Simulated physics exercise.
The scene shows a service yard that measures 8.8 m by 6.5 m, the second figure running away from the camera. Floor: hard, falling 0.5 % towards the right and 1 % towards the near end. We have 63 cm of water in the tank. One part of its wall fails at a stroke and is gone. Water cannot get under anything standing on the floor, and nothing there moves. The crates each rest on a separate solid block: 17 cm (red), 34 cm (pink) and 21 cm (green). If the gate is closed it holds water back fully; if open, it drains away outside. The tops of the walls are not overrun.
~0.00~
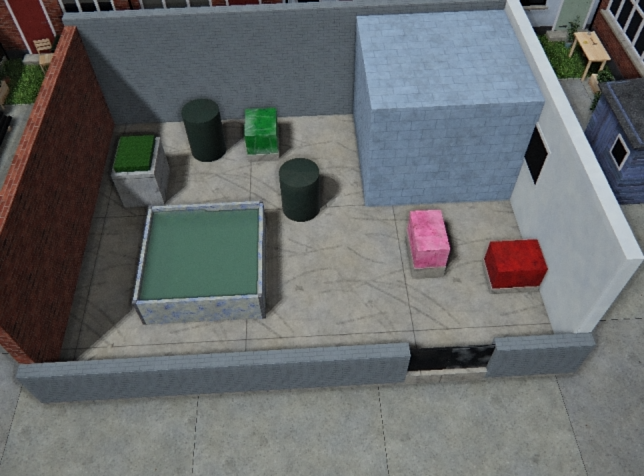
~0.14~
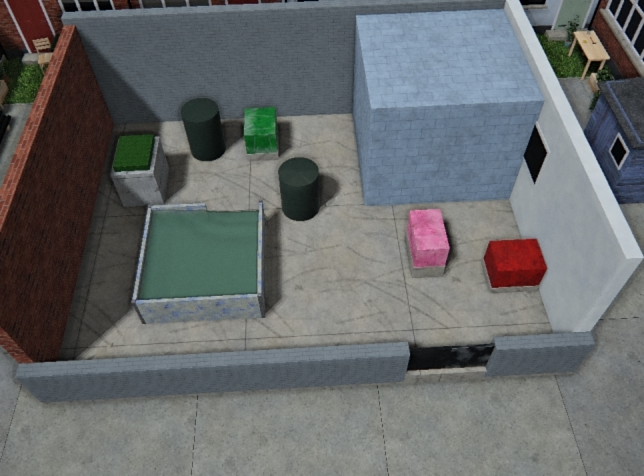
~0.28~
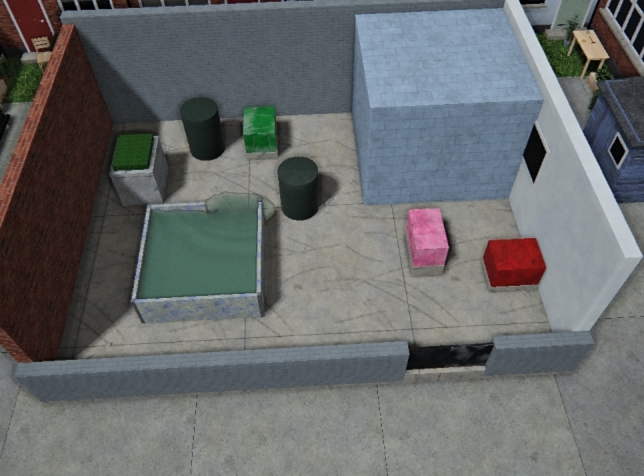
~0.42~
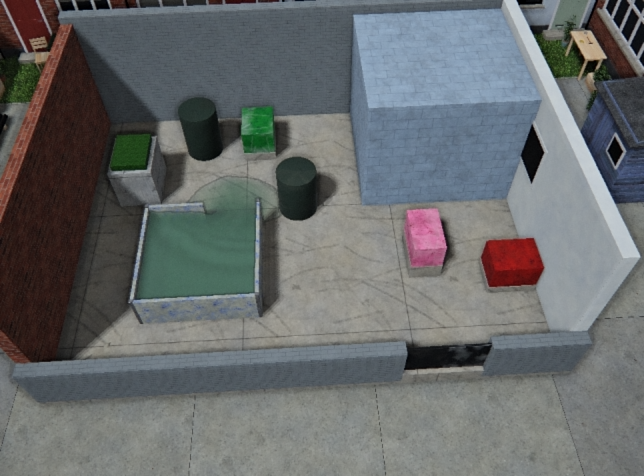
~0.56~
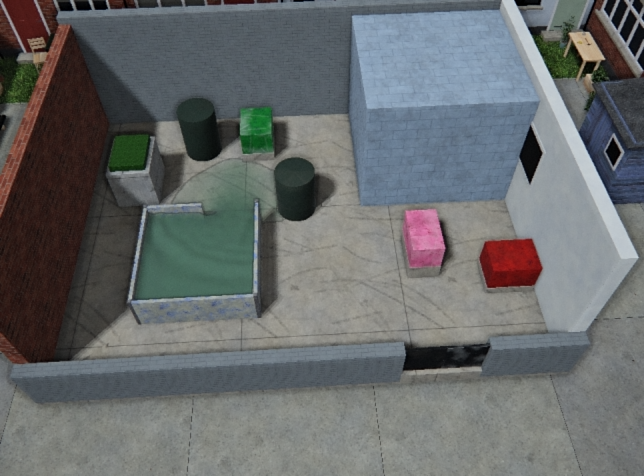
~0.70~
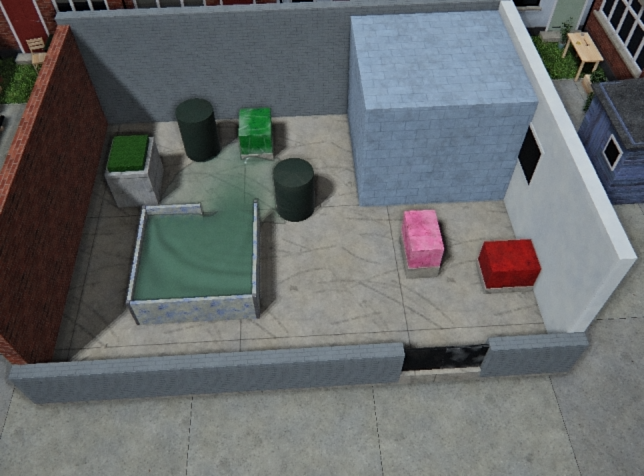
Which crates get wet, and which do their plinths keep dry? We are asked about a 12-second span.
The red crate stays dry; the pink crate stays dry; the green crate gets wet.
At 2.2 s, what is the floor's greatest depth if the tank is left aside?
Depth max: Approx. 35 cm.
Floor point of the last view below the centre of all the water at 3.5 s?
The water's centre is around (228, 203).
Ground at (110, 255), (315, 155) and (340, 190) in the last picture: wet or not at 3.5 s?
Going through the three points: Not yet touched, then awash, then awash.
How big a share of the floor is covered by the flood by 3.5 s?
Around 35 per cent.
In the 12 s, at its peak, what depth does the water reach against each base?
Peak readings (cm) - red: 7; pink: 6; green: 32.
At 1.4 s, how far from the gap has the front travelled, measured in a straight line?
I'd put it close to 3.4 m.
After 1.4 s water covers 20 % of the floor and is deepest (34 cm) near (261, 167); red plinth not reached, pink plinth not reached, green plinth reached.
After 2.2 s water covers 30 % of the floor and is deepest (35 cm) near (344, 119); red plinth not reached, pink plinth not reached, green plinth reached.
After 3.5 s water covers 35 % of the floor and is deepest (23 cm) near (350, 163); red plinth not reached, pink plinth not reached, green plinth reached.
After 7.0 s water covers 80 % of the floor and is deepest (16 cm) near (353, 193); red plinth not reached, pink plinth reached, green plinth reached.
After 12.0 s water covers 90 % of the floor and is deepest (12 cm) near (302, 368); highest at the red plinth 7 cm, highest at the pink plinth 6 cm, highest at the green plinth 32 cm.
